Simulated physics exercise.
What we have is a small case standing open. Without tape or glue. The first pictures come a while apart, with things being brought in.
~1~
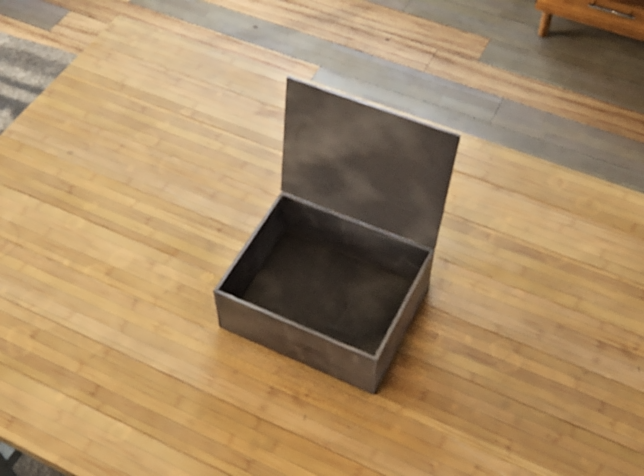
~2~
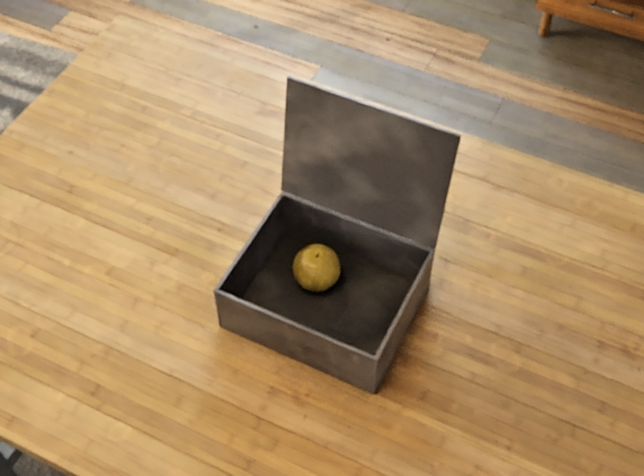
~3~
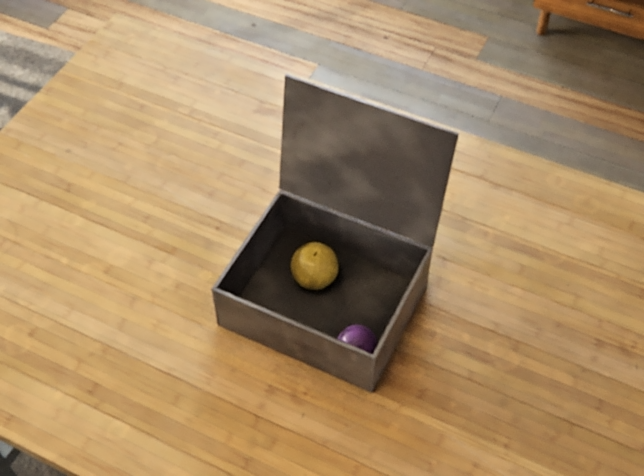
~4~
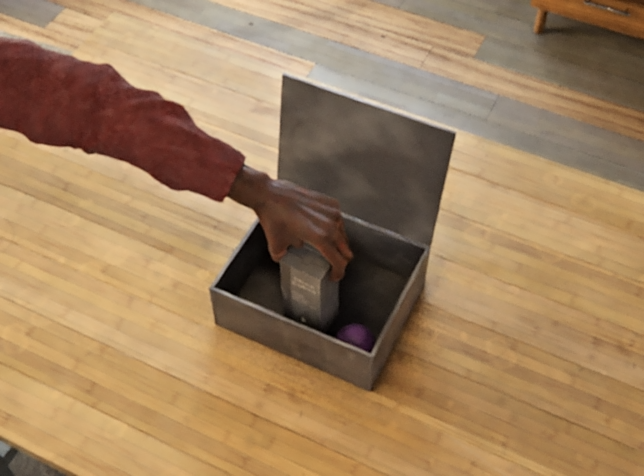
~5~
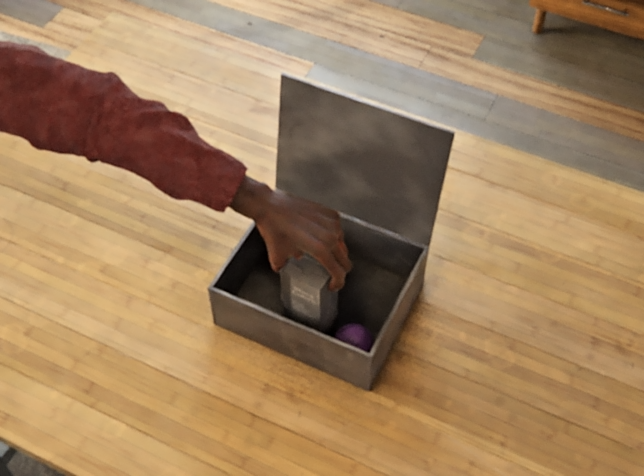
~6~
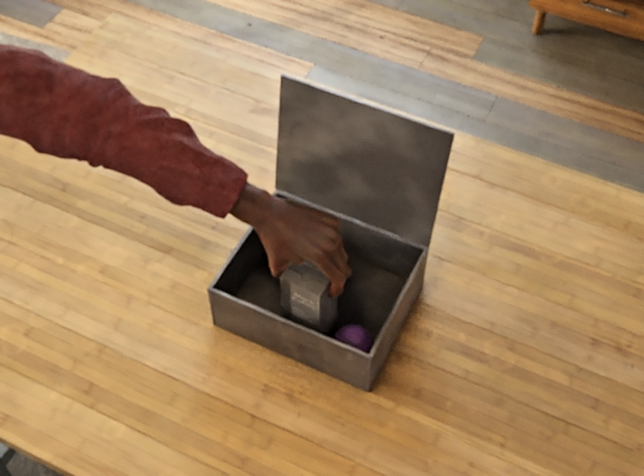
At the start, a small dark case stands open and empty on a wooden table. A round yellow fruit appears inside, then a purple ball near the front corner. A hand in a red sleeve reaches in from the left and lowers a grey carton slightly into the case.
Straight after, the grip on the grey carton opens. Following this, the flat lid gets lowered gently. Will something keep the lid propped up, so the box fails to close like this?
Yes, pretty clearly the lid won't lie closed.
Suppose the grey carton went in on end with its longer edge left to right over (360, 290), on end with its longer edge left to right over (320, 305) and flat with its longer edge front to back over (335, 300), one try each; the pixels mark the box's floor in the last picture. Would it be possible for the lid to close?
Going in order, the lid is left partly open, then is left partly open, then comes down all the way.
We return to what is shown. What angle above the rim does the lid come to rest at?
Close to 25 degrees.
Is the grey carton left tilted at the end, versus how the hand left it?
Result: The grey carton remains as it was set.
Then, 1.30 s past the last view, lid 78° above the rim.
Then, 1.70 s past the last view, lid 51° above the rim.
Finally, lid 27° above the rim; all 3 still in place. Final places as the last picture's camera would see them, grey carton near (310, 303).
